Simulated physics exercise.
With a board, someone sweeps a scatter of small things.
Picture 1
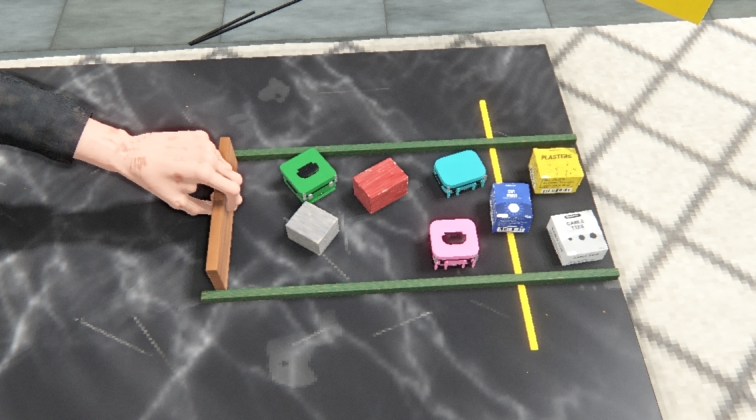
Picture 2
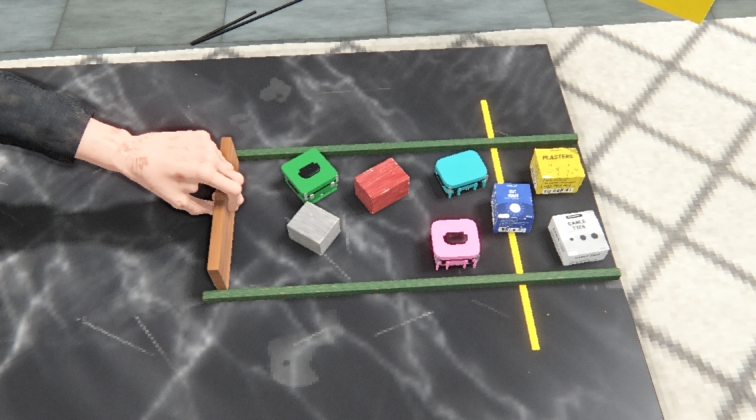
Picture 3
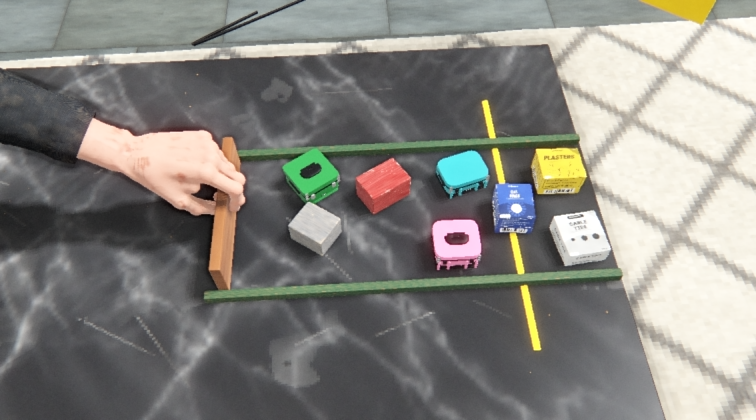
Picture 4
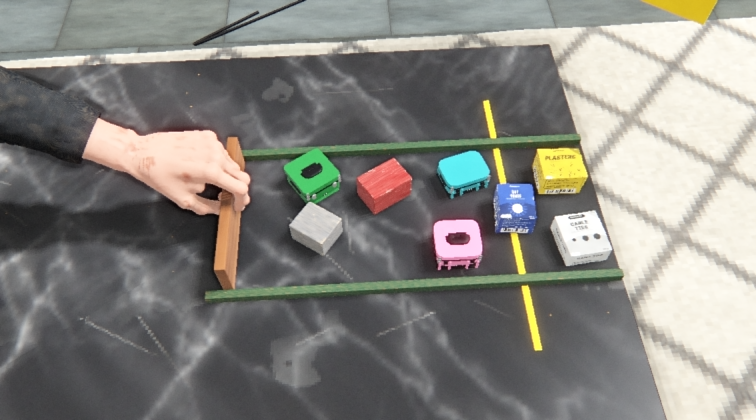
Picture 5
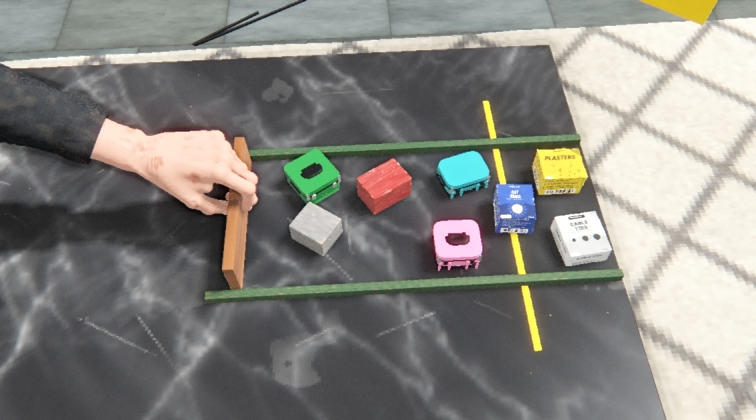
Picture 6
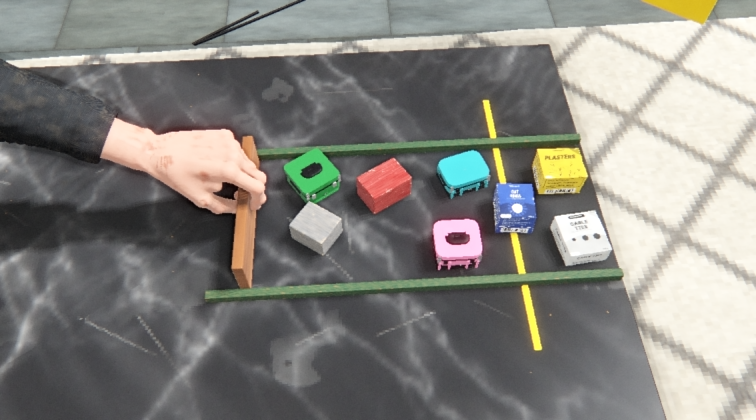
Hand sliding a wooden board slightly right between green rails toward small colourful boxes and cases, which stay still on dark marble.
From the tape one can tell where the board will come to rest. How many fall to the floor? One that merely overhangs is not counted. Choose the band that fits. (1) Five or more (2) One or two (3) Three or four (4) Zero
Answer: 2.
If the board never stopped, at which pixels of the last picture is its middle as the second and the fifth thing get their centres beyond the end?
Roughly (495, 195) for the earlier crossing, roughly (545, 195) for the later one.
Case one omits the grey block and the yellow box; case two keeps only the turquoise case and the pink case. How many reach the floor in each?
The counts would be 0 and 0.
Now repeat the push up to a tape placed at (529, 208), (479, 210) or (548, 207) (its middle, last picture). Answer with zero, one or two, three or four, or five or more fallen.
Falls: Three or four; none at all; at least five.
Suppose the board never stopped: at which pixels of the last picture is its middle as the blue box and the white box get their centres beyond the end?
I'd put it close to (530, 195), and close to (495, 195) for the other one.
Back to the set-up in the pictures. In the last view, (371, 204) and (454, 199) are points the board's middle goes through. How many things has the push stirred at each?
Note: First position 3; second position 8.
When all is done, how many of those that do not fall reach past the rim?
I'd put it at 2.
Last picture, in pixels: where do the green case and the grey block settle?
Green case: About (530, 163); grey block: About (540, 222).
Soon after, none off yet; white box at rest near (580, 238); yellow box at rest near (558, 171); blue box at rest near (514, 208).
After that, none off yet; white box displaced a little near (599, 243); yellow box displaced about its own width near (590, 171); blue box displaced about its own width near (560, 207).
In the end, the number that fall off is one or two; gone, yellow box and white box.
